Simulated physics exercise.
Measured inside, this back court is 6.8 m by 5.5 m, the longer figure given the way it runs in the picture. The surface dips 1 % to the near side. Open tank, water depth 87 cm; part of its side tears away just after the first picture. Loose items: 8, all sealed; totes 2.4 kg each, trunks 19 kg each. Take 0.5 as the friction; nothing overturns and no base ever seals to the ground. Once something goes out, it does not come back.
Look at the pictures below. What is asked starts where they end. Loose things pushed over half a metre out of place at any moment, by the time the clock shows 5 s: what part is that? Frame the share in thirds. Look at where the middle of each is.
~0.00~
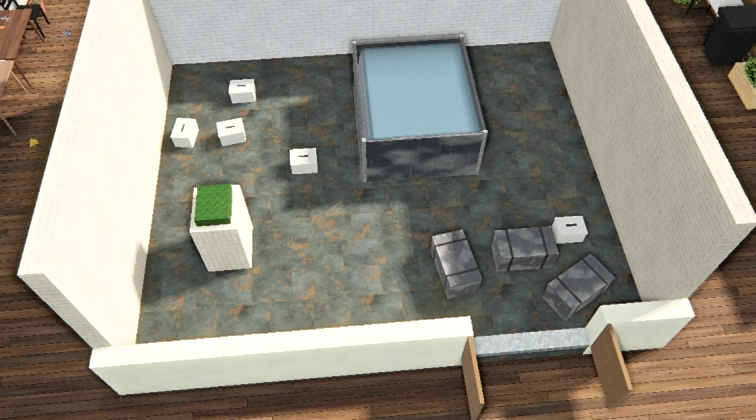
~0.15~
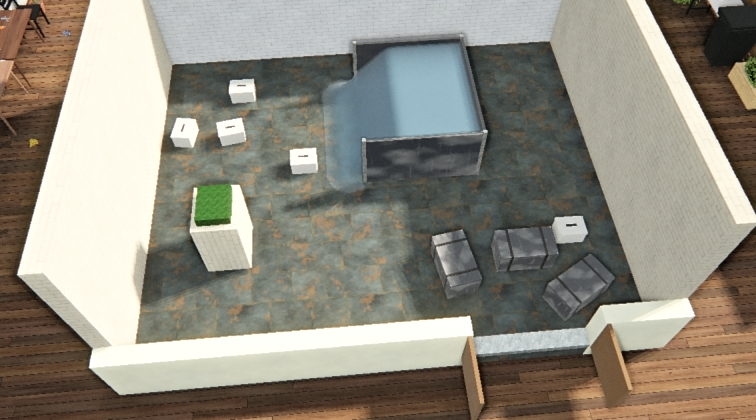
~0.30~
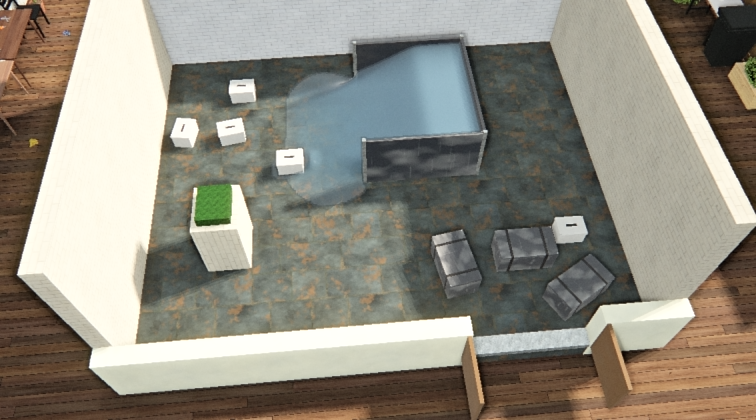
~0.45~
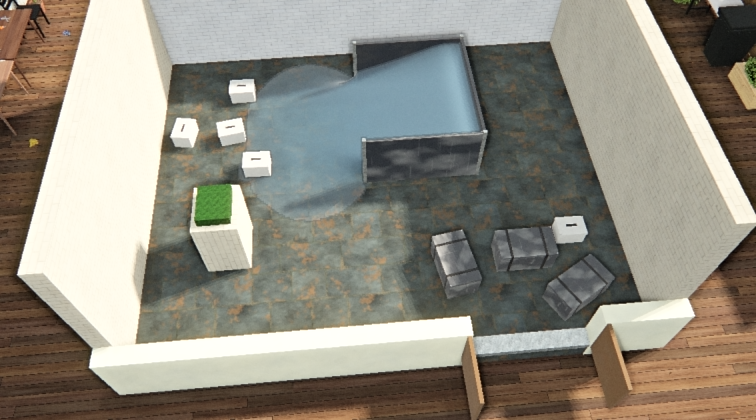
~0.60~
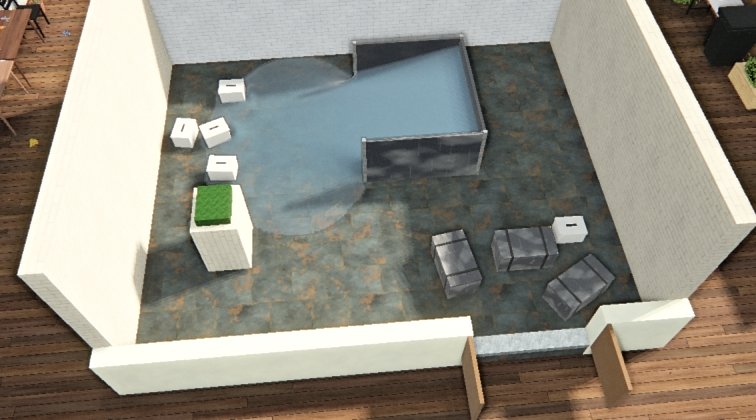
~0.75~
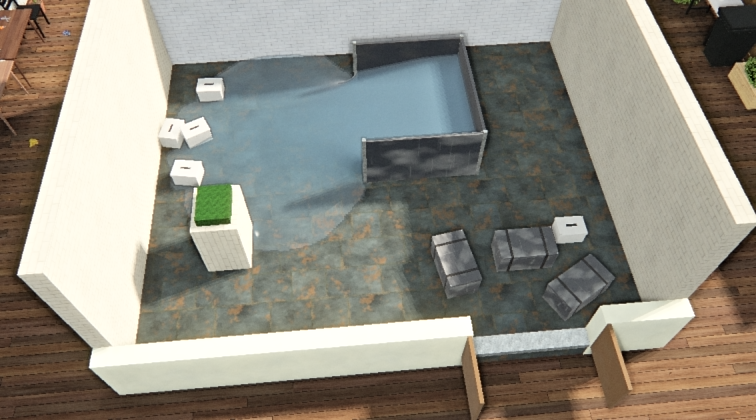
The share ends up from a third to just below two thirds.
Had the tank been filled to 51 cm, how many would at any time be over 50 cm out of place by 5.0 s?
In that case the number is 4.
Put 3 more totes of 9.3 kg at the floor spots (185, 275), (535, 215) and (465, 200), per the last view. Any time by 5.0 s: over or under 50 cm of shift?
Taking them one by one: It goes beyond, then it stays within, then it stays within.
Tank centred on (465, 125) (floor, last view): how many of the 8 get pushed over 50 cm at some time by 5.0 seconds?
The answer would then be 4.
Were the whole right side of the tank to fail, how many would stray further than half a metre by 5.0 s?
Then it comes to 6 of them.
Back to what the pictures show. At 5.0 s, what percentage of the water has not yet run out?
I'd say some 100 percent hasn't gone yet.
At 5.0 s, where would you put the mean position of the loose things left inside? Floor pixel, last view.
That lands at roughly (396, 240).
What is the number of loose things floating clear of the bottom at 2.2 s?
Answer: 4.
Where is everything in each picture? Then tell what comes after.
A tote at (303, 156), on the bottom; a tote at (230, 127), on the bottom; water covers 3.4 m2; 0 of 8 have shifted, in the first picture.
A tote at (303, 156) rests on the ground; a tote at (230, 127) rests on the ground; water covers 4.7 m2; 0 of 8 have shifted, in the second picture.
A tote at (289, 157) rests on the ground, 21 cm from its start; a tote at (230, 127), on the bottom; 6.4 m2 under water; 1 of 8 have shifted, in the third picture.
A tote at (256, 159) rests on the ground, 73 cm from its start; a tote at (230, 127), on the bottom; 8.6 m2 under water; 1 of 8 have shifted, in the fourth picture.
A tote at (221, 163), on the bottom, 125 cm from its start; a tote at (214, 128), on the bottom, 25 cm from its start; 10.7 m2 under water; 3 of 8 have shifted, in the fifth picture.
A tote at (186, 168), on the bottom, 179 cm from its start; a tote at (195, 128) rests on the ground, 56 cm from its start; 13.1 m2 under water; 4 of 8 have shifted, in the sixth picture.
After 1.1 s 3 of 8 are over 50 cm from their spots; 4 afloat.
After 2.2 s 3 of 8 are over 50 cm from their spots; 4 afloat.
After 3.5 s 4 of 8 are over 50 cm from their spots; 4 afloat.
After 5.0 s 5 of 8 are over 50 cm from their spots, and 5 have been at some point; 4 afloat.
